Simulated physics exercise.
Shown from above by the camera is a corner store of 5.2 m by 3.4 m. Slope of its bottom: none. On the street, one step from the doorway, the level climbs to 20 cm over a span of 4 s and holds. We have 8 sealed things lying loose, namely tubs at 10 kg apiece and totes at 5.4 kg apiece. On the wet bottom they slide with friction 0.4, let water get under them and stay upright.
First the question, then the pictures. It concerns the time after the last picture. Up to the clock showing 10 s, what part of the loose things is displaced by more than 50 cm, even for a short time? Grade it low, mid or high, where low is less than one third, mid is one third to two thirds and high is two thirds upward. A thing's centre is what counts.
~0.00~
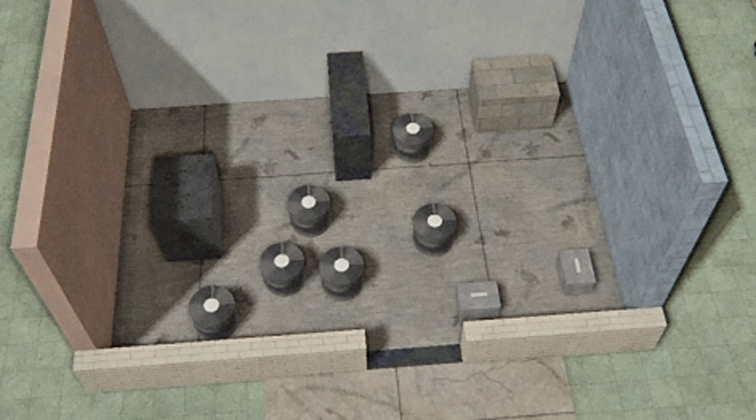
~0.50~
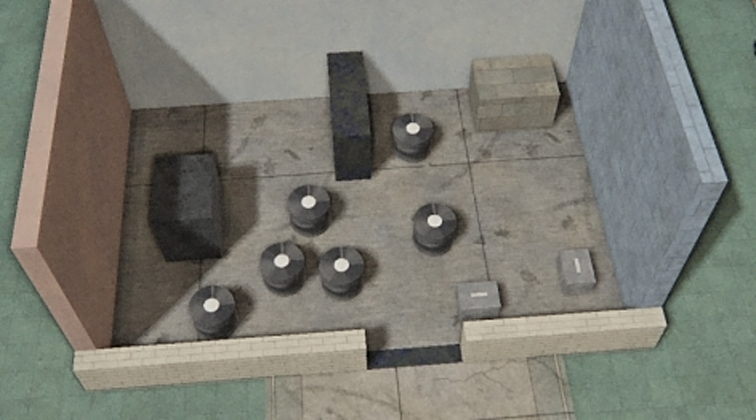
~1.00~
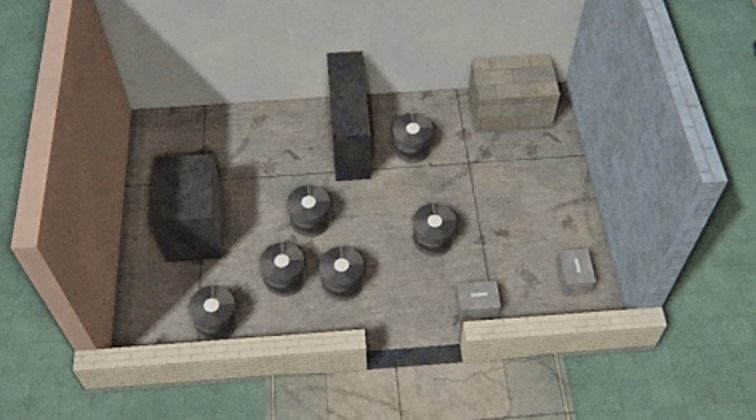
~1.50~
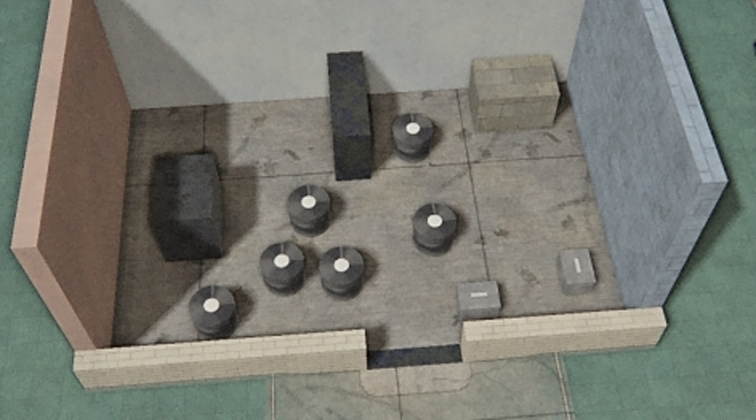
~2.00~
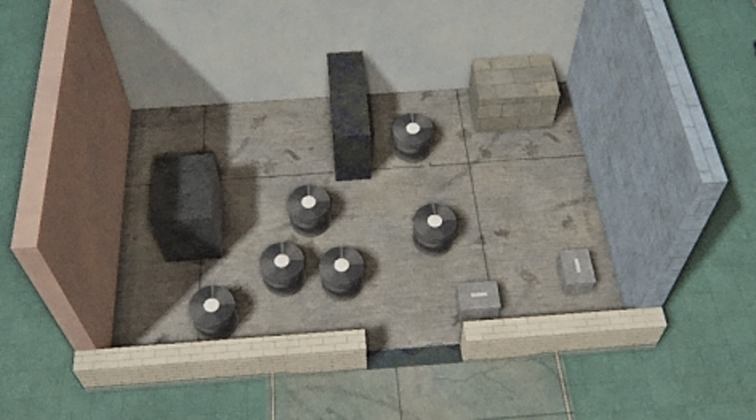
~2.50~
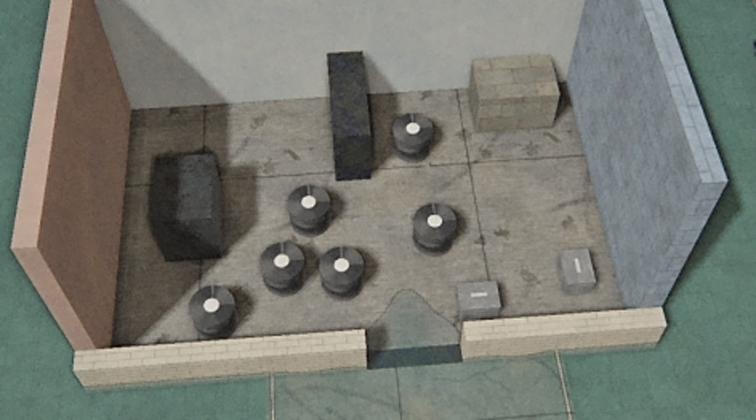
Grade: Mid.
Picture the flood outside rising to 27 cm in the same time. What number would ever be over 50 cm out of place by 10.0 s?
I count 5 of them in that case.
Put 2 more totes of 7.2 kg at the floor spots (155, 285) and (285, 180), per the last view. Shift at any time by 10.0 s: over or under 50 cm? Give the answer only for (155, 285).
Result: Not exceeded.
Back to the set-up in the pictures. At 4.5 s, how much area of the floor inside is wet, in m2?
Close to 5.5 m2, I'd say.
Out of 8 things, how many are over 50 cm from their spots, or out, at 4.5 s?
I make it 0 by then.
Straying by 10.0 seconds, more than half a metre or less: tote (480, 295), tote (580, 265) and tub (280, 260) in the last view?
First not as far, then not as far, then not as far.
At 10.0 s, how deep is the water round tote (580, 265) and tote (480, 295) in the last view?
Depths: Near 5 cm, then near 4 cm.
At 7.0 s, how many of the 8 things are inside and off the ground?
The number is 1.
After 3.5 s 0 of 8 are over 50 cm from their spots; 0 afloat.
After 4.5 s 0 of 8 are over 50 cm from their spots; 0 afloat.
After 7.0 s 3 of 8 are over 50 cm from their spots; 1 afloat.
After 10.0 s 3 of 8 are over 50 cm from their spots, and 4 have been at some point; 2 afloat.
